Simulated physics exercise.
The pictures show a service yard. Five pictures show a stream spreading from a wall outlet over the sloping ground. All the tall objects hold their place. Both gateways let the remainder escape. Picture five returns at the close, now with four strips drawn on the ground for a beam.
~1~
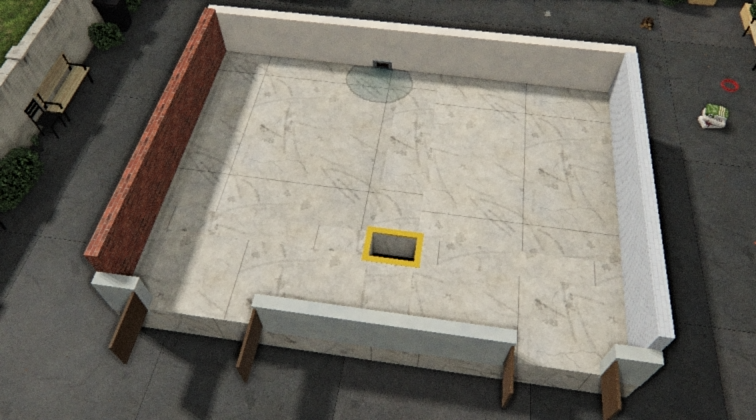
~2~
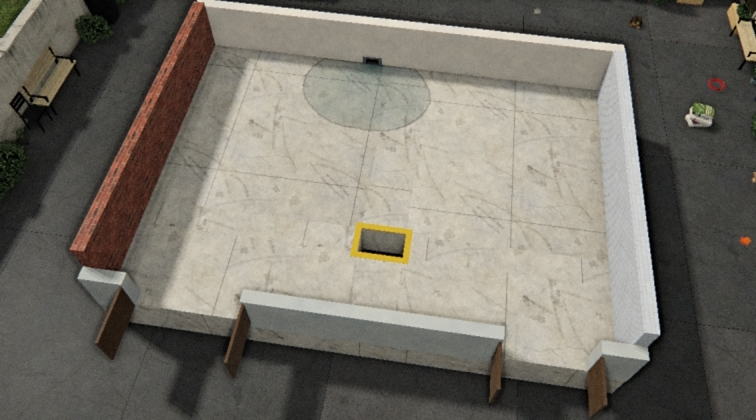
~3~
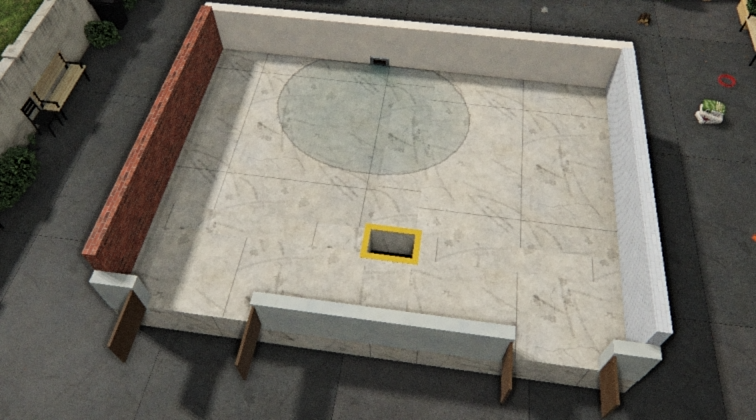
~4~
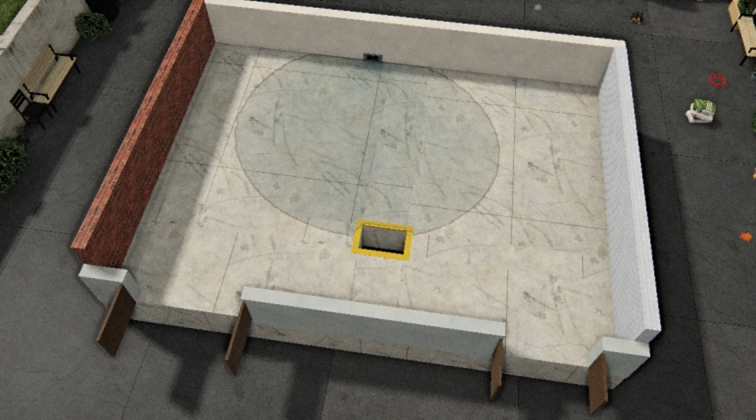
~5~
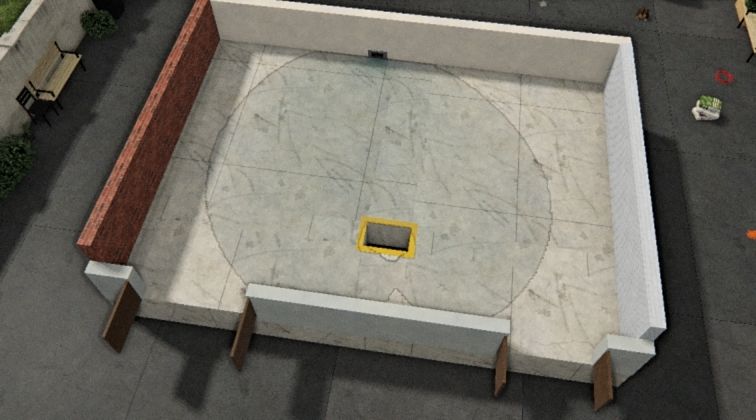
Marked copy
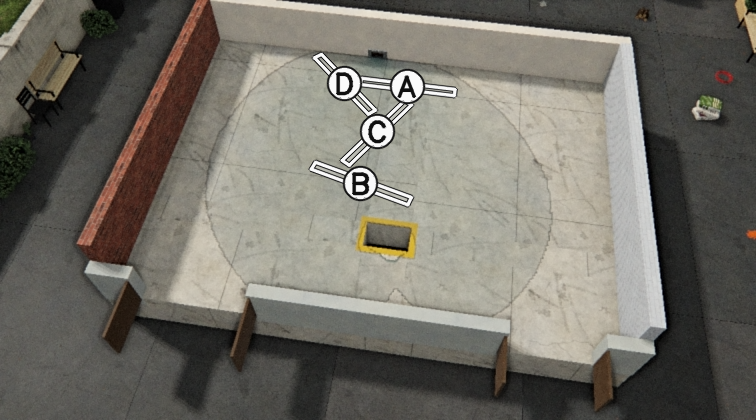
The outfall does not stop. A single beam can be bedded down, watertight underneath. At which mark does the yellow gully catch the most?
Take D.
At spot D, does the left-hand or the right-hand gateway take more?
More leaves on the right.
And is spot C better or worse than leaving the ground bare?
It is worse.
In white, A from (360, 81) to (454, 92); B from (313, 165) to (409, 201); C from (345, 162) to (407, 102); D from (318, 56) to (371, 112).
For spot A, about 6 % of the stream goes into the yellow gully, about 93 % out by the gates.
For spot B, about 4 % of the stream goes into the yellow gully, about 96 % out by the gates.
For spot C, about 7 % of the stream goes into the yellow gully, about 93 % out by the gates.
For spot D, about 16 % of the stream goes into the yellow gully, about 82 % out by the gates.
